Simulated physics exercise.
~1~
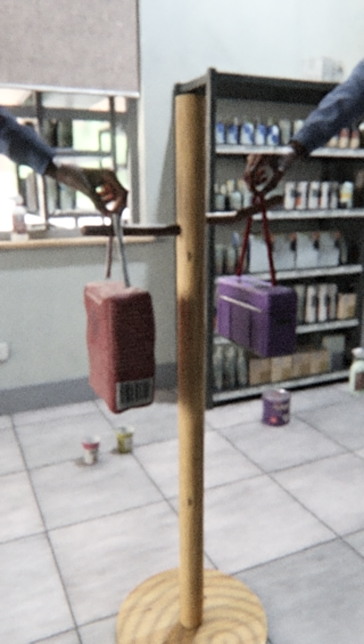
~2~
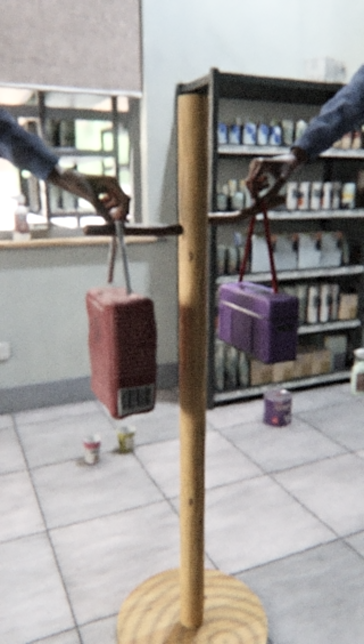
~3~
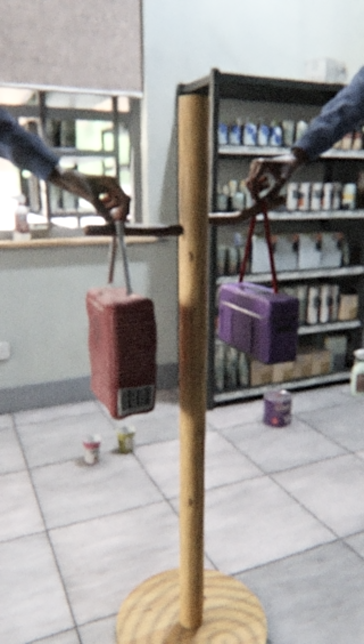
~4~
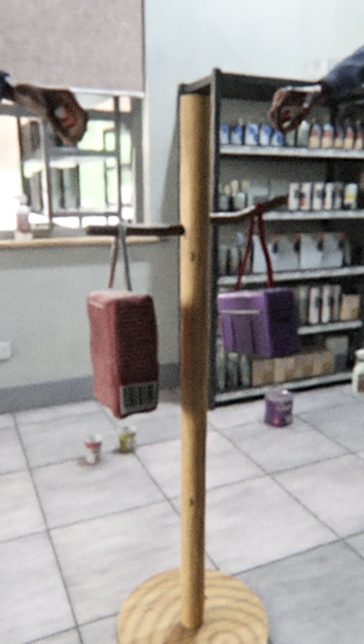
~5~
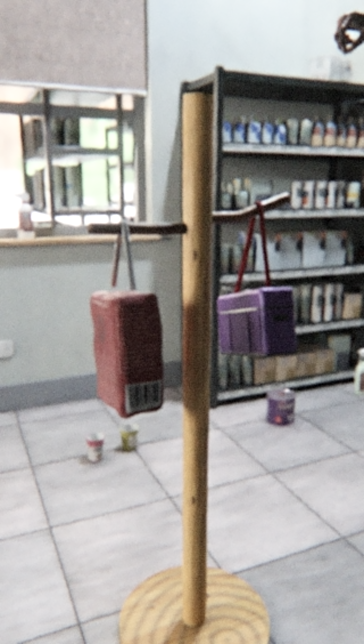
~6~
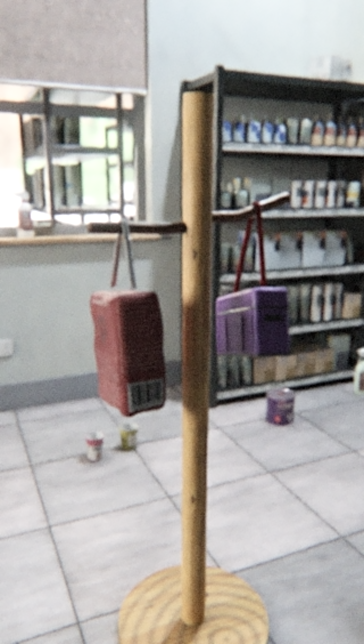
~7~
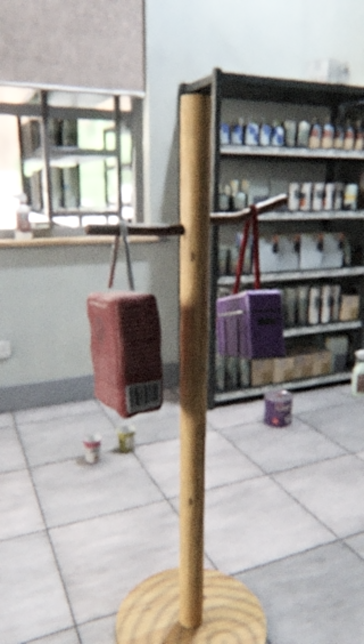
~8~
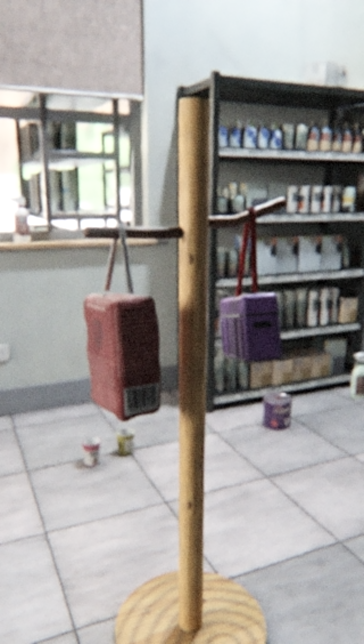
At first, two hands reach in from either side of a wooden stand, holding a red sack on the left and a purple case on the right by their straps near the pegs. The hands lower them slightly until the straps settle over the pegs, and they pause there briefly. Then both hands let go and draw back, leaving the view. The purple case leans and turns a little on its red strap, while the red sack hangs nearly still. The view sways slightly, and at the end both remain hanging from their pegs.
